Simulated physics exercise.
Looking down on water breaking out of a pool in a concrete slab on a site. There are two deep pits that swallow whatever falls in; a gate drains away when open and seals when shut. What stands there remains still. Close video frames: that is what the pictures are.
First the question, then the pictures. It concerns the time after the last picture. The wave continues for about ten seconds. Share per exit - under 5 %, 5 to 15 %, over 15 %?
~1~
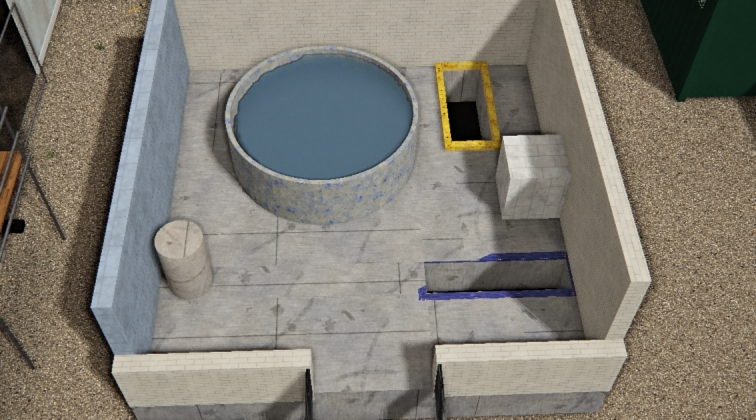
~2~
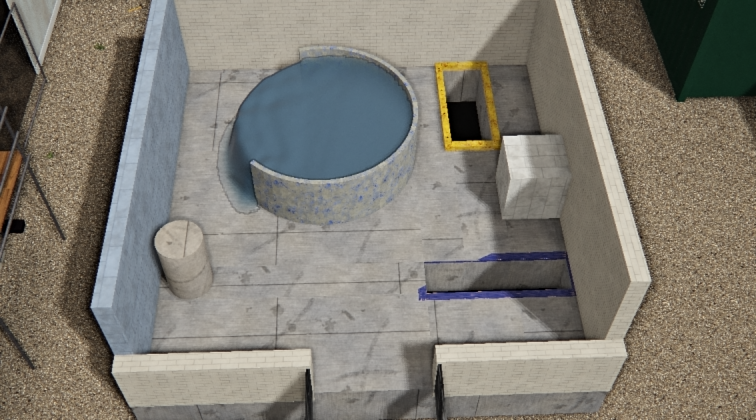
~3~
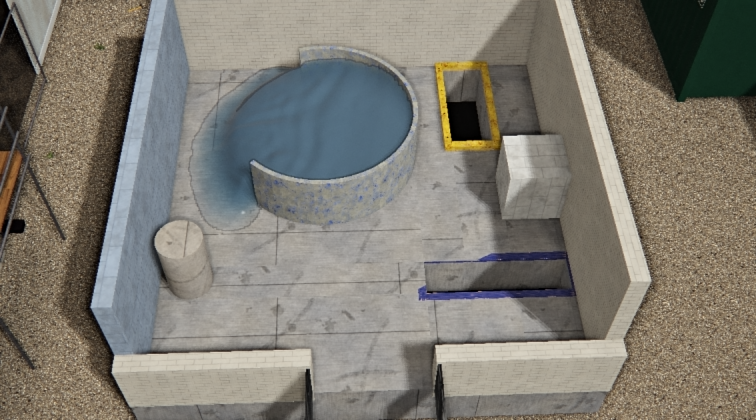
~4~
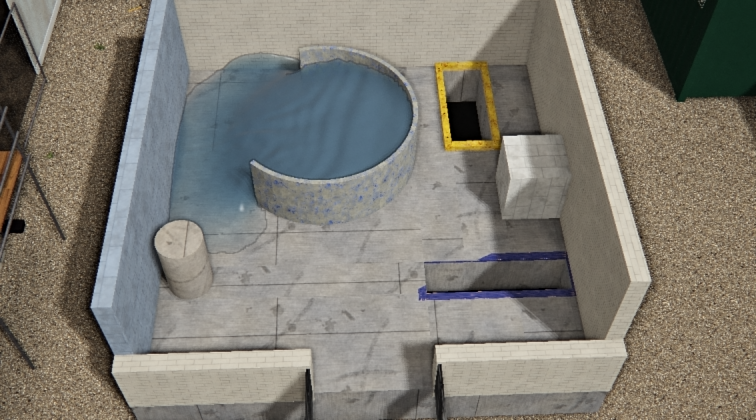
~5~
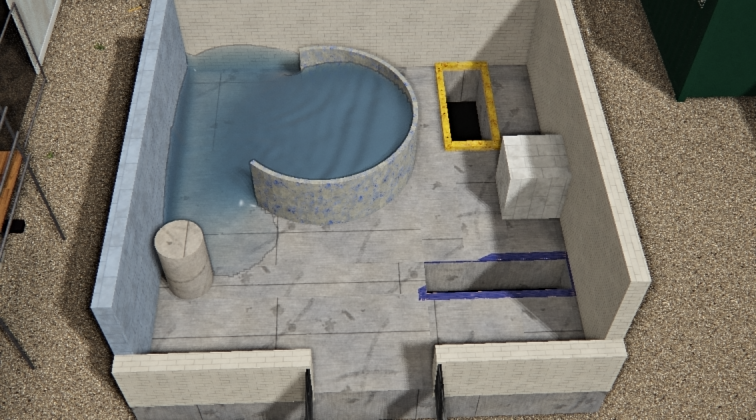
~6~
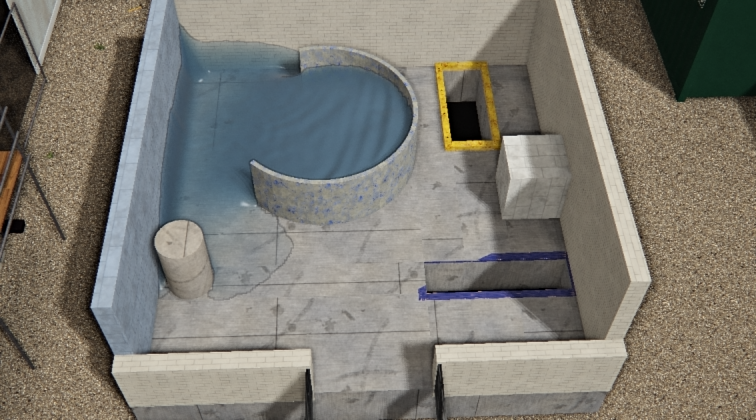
Gate: 5 to 15 %. Yellow pit: 5 to 15 %. Blue pit: Over 15 %.
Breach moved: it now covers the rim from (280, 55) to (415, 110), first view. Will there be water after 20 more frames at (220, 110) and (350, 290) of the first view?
Point one waterlogged, point two not reached.
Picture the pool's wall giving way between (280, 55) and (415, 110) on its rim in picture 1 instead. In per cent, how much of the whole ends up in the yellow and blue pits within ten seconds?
Yellow: 50 percent; blue: 8 percent.
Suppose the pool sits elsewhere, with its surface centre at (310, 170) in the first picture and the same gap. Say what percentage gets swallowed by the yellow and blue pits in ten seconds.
Result in per cent: Yellow pit 30, blue pit 15.
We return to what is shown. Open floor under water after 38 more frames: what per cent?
My guess is around 90 in a hundred.
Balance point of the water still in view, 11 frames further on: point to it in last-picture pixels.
My guess is about (269, 154).
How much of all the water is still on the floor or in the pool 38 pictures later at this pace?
74 percent or thereabouts.
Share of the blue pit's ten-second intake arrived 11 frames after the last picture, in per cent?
It works out at roughly 0 percent of the ten-second total.
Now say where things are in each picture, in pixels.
In the first frame, still water in the pool at (322, 114).
In the second frame, the front is at (253, 209), out from the gap at (240, 123).
In the third frame, water pours out at (240, 126) and has run to (220, 225).
In the fourth frame, water pours out at (241, 129) and has run to (210, 248).
In the fifth frame, the front is at a hidden place, out from the gap at (241, 130).
In the sixth frame, the front is at (160, 293), out from the gap at (241, 130).
A moment on, water covers 35 % of the floor; the gate 0 %, the yellow pit 0 %, the blue pit 0 %.
Next, water covers 60 % of the floor; the gate 0 %, the yellow pit 0 %, the blue pit 0 %.
Then, water covers 85 % of the floor; the gate 2 %, the yellow pit 6 %, the blue pit 2 %.
Later, water covers 90 % of the floor; the gate 7 %, the yellow pit 9 %, the blue pit 9 %.
In the end, water covers 90 % of the floor; the gate 13 %, the yellow pit 11 %, the blue pit 23 %.
